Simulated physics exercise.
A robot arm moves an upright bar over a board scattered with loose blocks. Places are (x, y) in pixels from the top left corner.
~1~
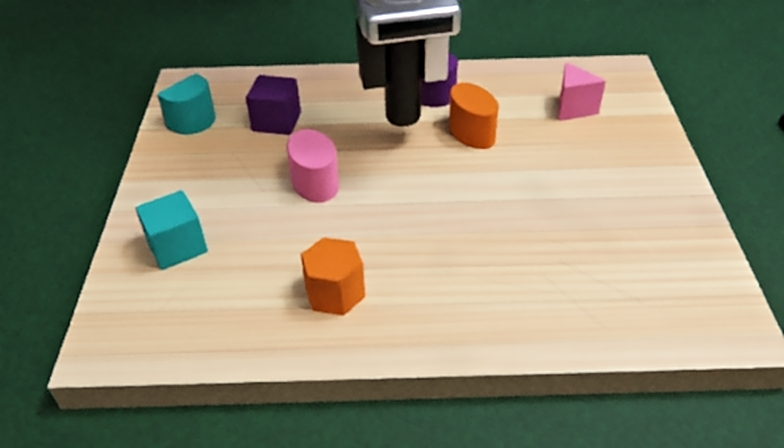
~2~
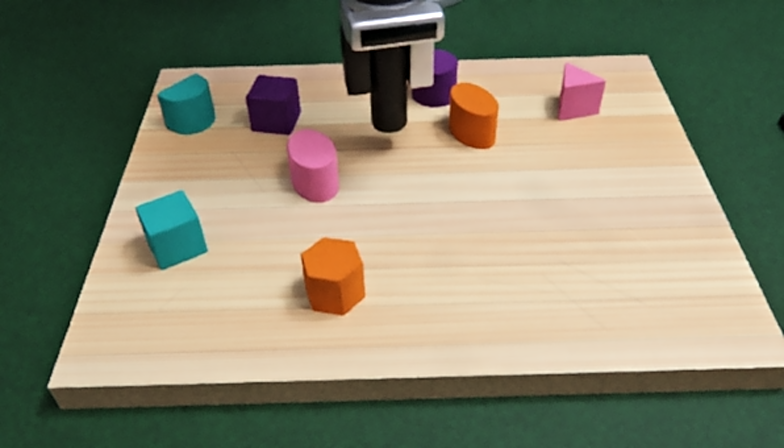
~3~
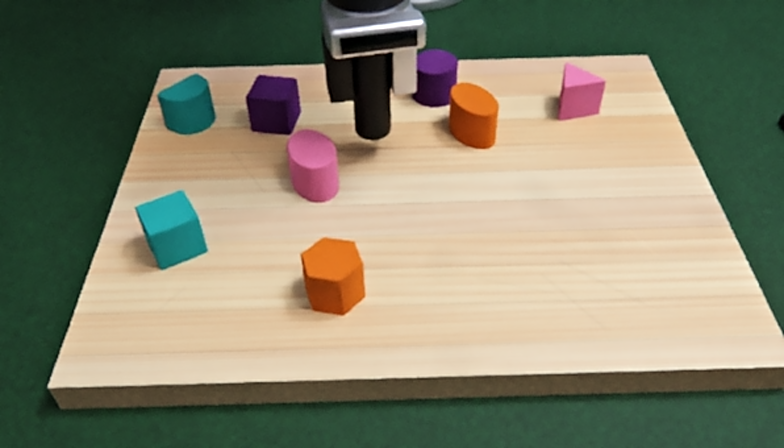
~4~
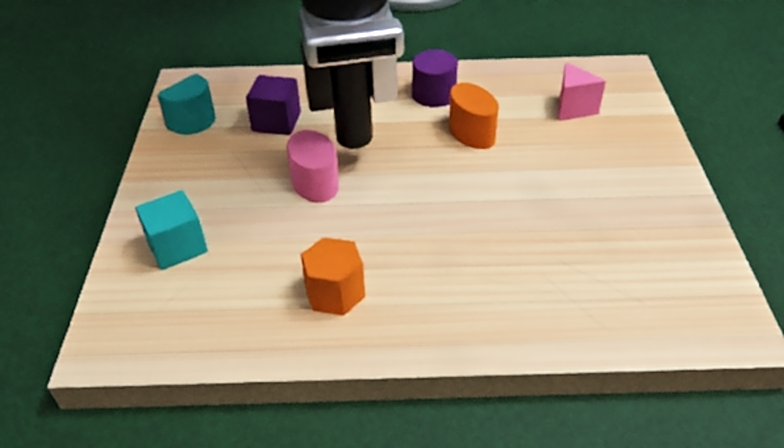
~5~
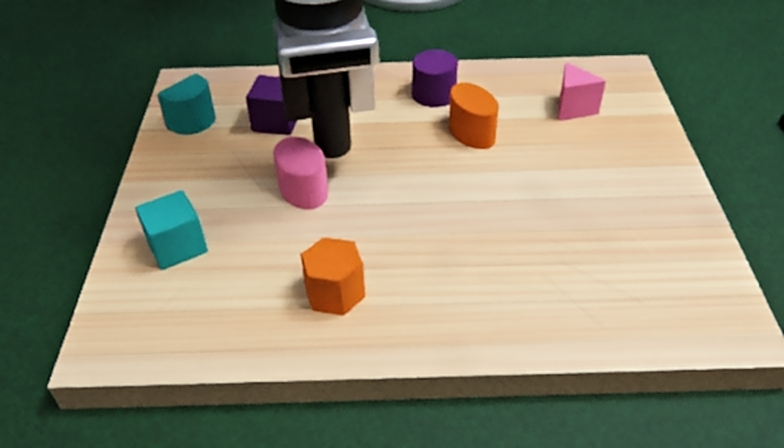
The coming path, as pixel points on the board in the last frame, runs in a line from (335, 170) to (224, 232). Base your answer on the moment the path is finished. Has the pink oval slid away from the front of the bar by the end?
Answer: No.
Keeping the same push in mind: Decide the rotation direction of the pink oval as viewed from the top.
Viewed from above, counterclockwise.
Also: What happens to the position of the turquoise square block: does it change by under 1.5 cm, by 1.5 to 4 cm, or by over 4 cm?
It travels between 1.5 and 4 cm.
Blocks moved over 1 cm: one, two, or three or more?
I foresee two blocks being moved.
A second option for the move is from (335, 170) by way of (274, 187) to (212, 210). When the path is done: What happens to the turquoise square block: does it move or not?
My prediction: It remains in place.
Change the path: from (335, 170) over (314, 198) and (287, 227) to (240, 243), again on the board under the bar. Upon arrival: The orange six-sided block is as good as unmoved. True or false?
It is true.
On the path given first. One third of the way, bar at (296, 169); pink oval at (262, 178), turned 10° anticlockwise.
Two thirds of the way, bar at (257, 190); pink oval at (225, 203), turned 25° anticlockwise.
At the end, bar at (219, 211); turquoise square block at (128, 226), turned 45° clockwise; purple square block unmoved; pink oval at (192, 228), turned 50° anticlockwise.
